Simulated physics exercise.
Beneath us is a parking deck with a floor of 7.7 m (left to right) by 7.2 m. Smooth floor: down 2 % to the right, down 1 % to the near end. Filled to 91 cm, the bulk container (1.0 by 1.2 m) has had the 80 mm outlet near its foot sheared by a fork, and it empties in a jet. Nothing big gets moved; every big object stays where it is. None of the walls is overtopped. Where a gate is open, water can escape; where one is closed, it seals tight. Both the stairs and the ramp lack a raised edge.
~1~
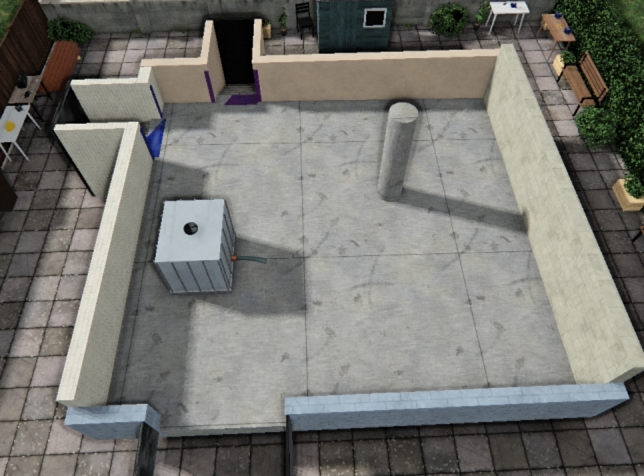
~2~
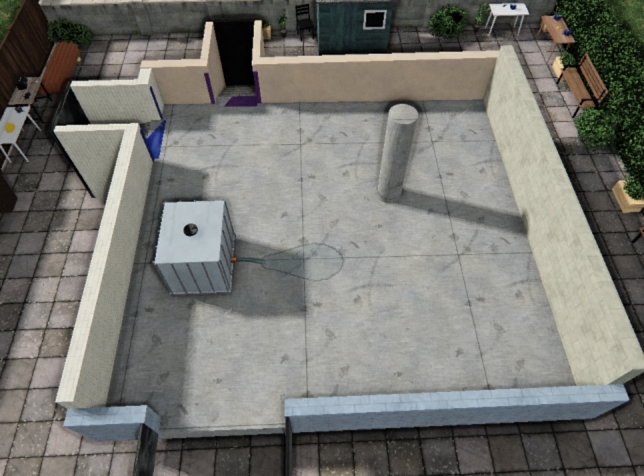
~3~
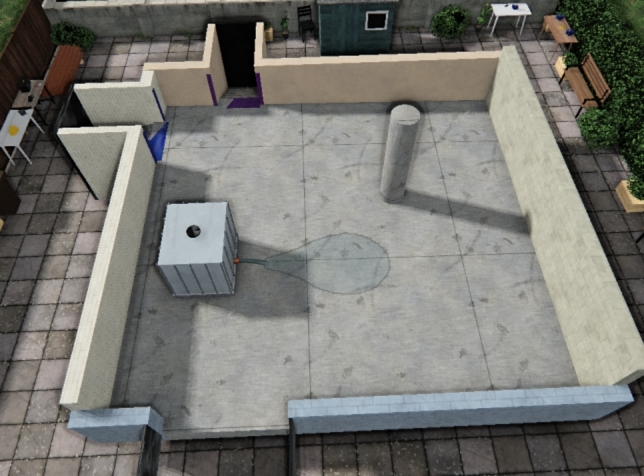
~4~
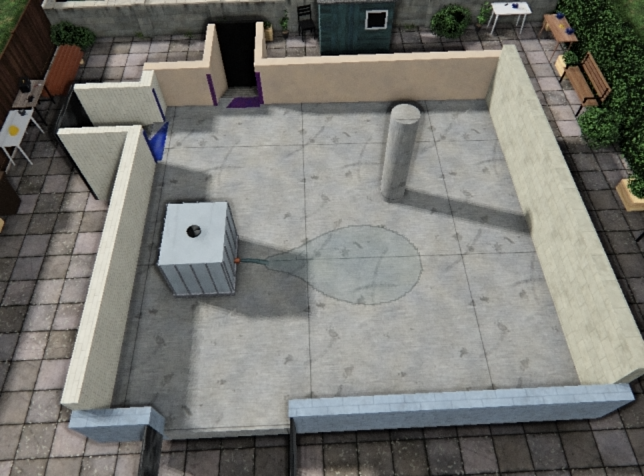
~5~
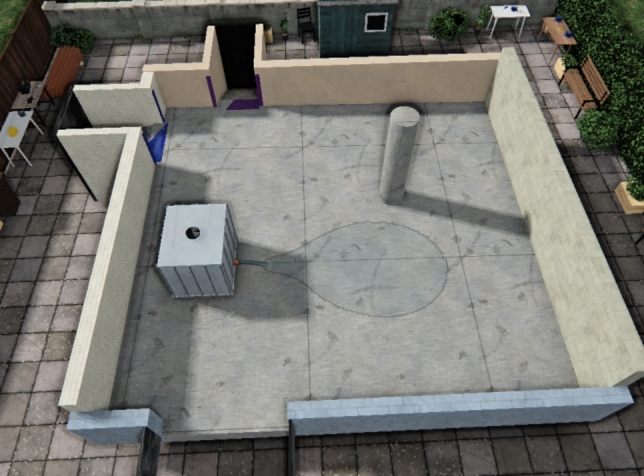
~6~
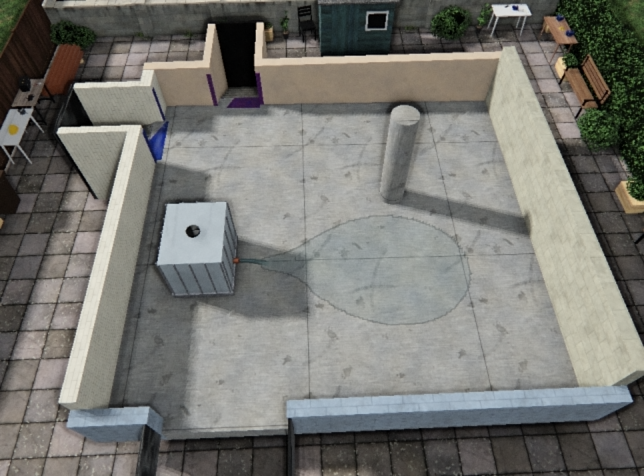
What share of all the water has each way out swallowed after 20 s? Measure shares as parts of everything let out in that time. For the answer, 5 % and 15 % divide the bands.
Estimated shares - the gate: Less than 5 %, the stair shaft (marked purple): Not even 5 %, the ramp down (marked blue): Under 5 %.
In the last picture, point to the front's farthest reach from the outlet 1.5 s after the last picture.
(510, 284).
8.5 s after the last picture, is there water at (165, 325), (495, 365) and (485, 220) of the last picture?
Respectively: Clear, covered and covered.
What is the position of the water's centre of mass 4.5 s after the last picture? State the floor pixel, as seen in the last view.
Centre estimate: Near (434, 276).
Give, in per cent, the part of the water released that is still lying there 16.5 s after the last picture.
I'd say roughly 100 in a hundred, give or take.
Then, 1.5 s after the last picture water covers 15 % of the floor and is deepest (3 cm) near (270, 266); gone so far, the gate 0 %, the stair shaft (marked purple) 0 %, the ramp down (marked blue) 0 %.
Then, 4.5 s after the last picture water covers 20 % of the floor and is deepest (3 cm) near (270, 266); gone so far, the gate 0 %, the stair shaft (marked purple) 0 %, the ramp down (marked blue) 0 %.
Then, 8.5 s after the last picture water covers 25 % of the floor and is deepest (5 cm) near (577, 401); gone so far, the gate 0 %, the stair shaft (marked purple) 0 %, the ramp down (marked blue) 0 %.
Then, 12.5 s after the last picture water covers 25 % of the floor and is deepest (6 cm) near (577, 401); gone so far, the gate 0 %, the stair shaft (marked purple) 0 %, the ramp down (marked blue) 0 %.
Then, 16.5 s after the last picture water covers 30 % of the floor and is deepest (6 cm) near (577, 401); gone so far, the gate 0 %, the stair shaft (marked purple) 0 %, the ramp down (marked blue) 0 %.
